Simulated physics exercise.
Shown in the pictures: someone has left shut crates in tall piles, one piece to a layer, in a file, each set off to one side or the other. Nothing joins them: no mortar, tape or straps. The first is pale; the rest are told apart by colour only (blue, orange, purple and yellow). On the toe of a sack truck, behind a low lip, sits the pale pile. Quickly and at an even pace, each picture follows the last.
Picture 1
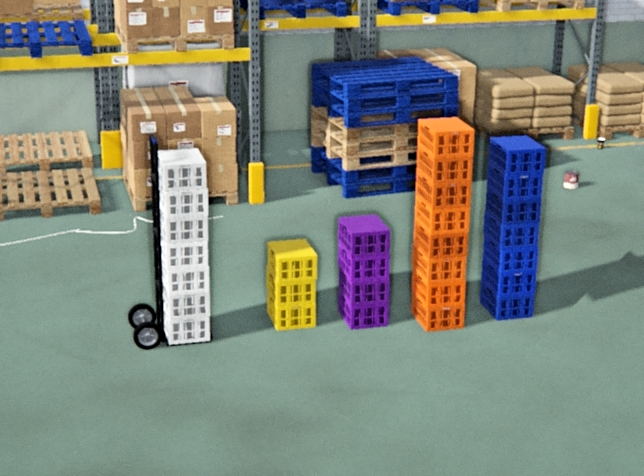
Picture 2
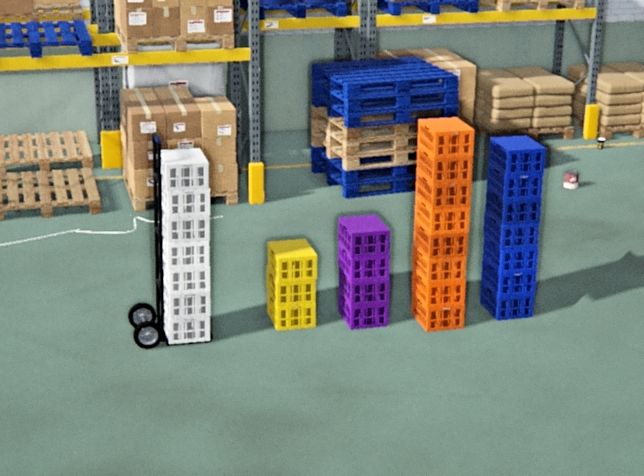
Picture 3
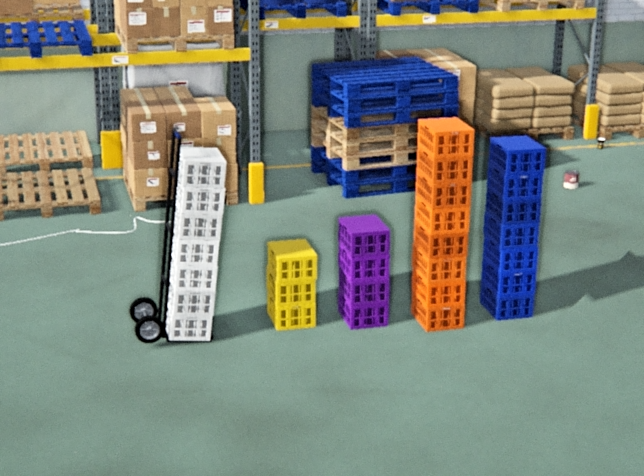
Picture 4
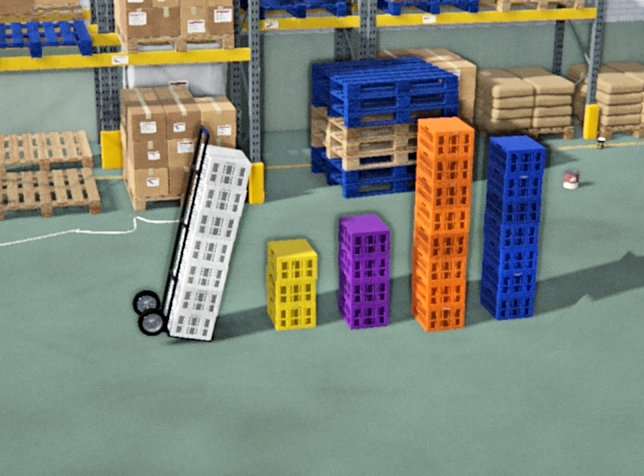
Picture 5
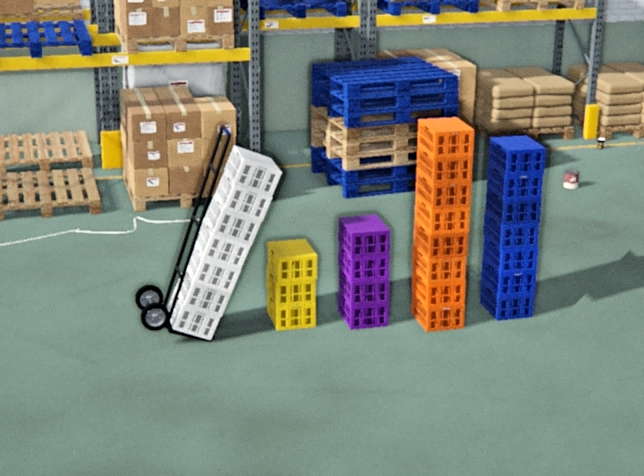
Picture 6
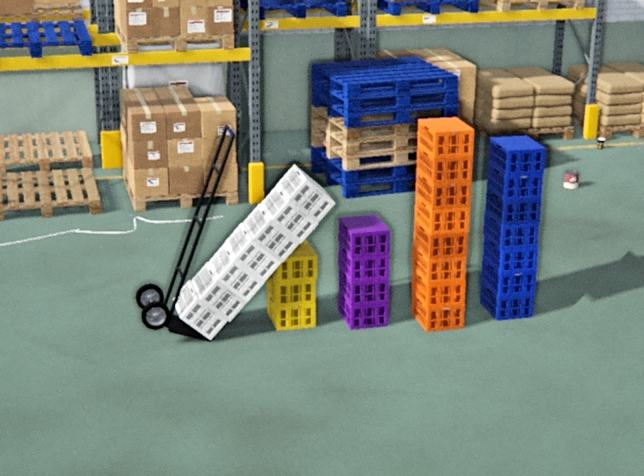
A tall white stack of crates on a hand truck leans right toward shorter yellow crates.
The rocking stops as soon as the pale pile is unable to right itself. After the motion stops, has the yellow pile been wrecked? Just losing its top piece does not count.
No, it stays mostly up.
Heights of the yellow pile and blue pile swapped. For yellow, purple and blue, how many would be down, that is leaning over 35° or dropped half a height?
By colour, yellow 6, purple 4, blue 2.
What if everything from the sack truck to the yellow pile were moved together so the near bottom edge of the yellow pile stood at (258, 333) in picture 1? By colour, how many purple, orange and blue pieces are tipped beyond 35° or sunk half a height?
Going colour by colour, I count purple 0, orange 0 and blue 0 ending down.
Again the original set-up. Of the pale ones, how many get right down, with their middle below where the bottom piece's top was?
Count = 2.
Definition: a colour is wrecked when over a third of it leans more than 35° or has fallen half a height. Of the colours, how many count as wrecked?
0.
Soon, 7 of the pale pile down; none of the 3 yellow crates down (0 of 22 in all colours); top yellow crate displaced a little.
A while on, 7 of the pale pile down; none of the 3 yellow crates down (0 of 22 in all colours); top yellow crate displaced a little; top purple crate displaced half its height.
Towards the end, 7 of the pale pile down; none of the 3 yellow crates down (0 of 22 in all colours); top yellow crate displaced half its height; top purple crate tipped a little.
Finally, 7 of the pale pile down; none of the 3 yellow crates down (0 of 22 in all colours); top yellow crate displaced half its height; top purple crate tipped clearly. Seen by the last camera, middles, top yellow crate near (308, 259), top purple crate near (400, 235).
